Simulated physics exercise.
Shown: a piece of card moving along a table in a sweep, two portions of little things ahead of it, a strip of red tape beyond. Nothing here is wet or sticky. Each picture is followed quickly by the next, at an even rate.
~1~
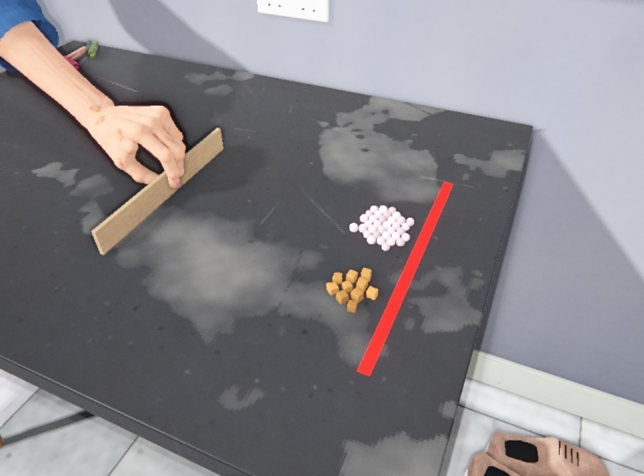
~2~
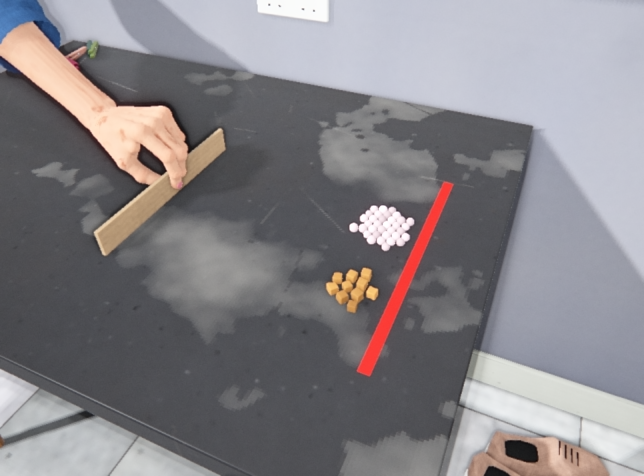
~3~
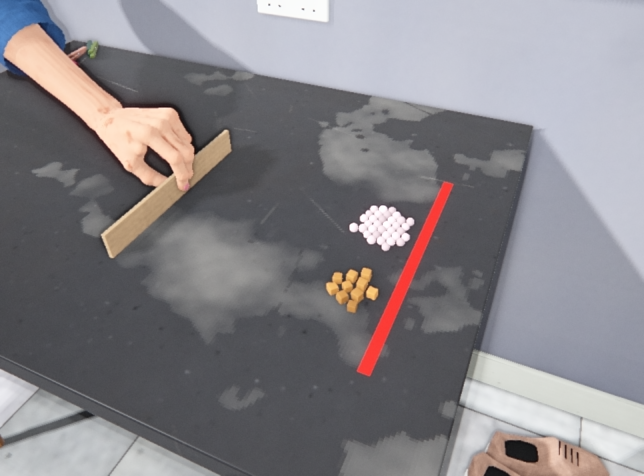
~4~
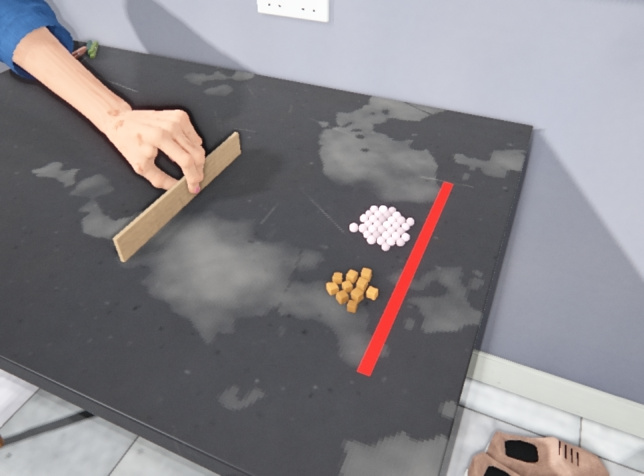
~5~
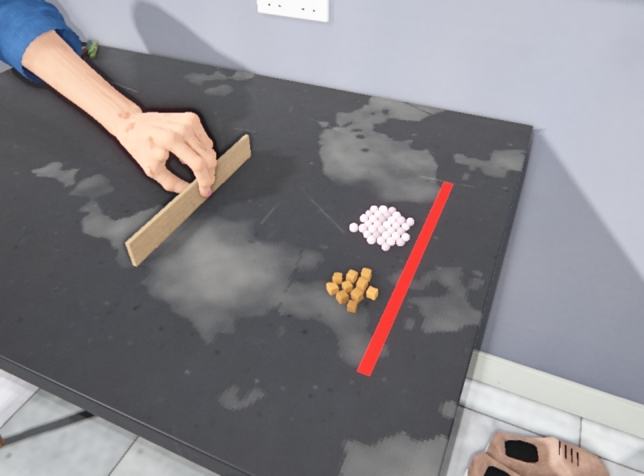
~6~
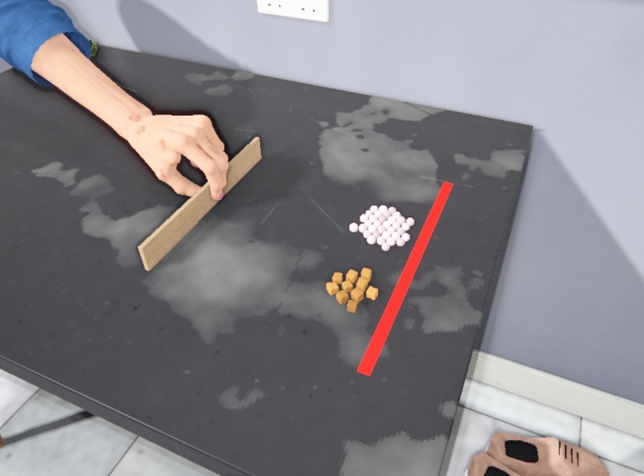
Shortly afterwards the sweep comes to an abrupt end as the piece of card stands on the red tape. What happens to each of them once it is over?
Once it is over the nearer batch is all still up, the farther batch has partly fallen.
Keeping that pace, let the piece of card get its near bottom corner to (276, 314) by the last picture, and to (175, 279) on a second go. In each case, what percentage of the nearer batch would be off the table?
Try 1: About 100 percent. Try 2: About 0 percent.
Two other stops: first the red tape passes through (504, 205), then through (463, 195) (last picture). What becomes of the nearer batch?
Result 1: It sheds bits off the end; result 2: It is kept from falling.
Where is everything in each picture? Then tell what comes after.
The first picture shows piece of card (109, 233), at rest; red tape (445, 191), about a palm's width from the edge; edge at (490, 288); nearer batch (347, 287), a few brown sugar cubes; farther batch (387, 225), some sugar pearls.
The second picture shows piece of card (111, 234); farther batch (387, 225).
The third picture shows piece of card (118, 236); nearer batch (347, 287).
The fourth picture shows piece of card (129, 240); farther batch (387, 225).
The fifth picture shows piece of card (142, 244); nearer batch (347, 287).
The sixth picture shows piece of card (154, 248); red tape (445, 191); edge at (490, 288); nearer batch (347, 287); farther batch (387, 225).
Then, 0.48 s later than the last frame, piece of card still moving, near (310, 213); nearer batch all on the table, its front near (372, 293); farther batch all on the table, its front near (406, 237).
Then, 0.99 s later than the last frame, piece of card stopped at the red tape; nearer batch all on the table, its front near (431, 318); farther batch all on the table, its front near (484, 227).
Then, 1.27 s later than the last frame, piece of card stopped at the red tape; nearer batch all on the table, its front near (431, 318); farther batch roughly half over the edge.
When it is over, piece of card stopped at the red tape; nearer batch all on the table, its front near (431, 318); farther batch every one over the edge.
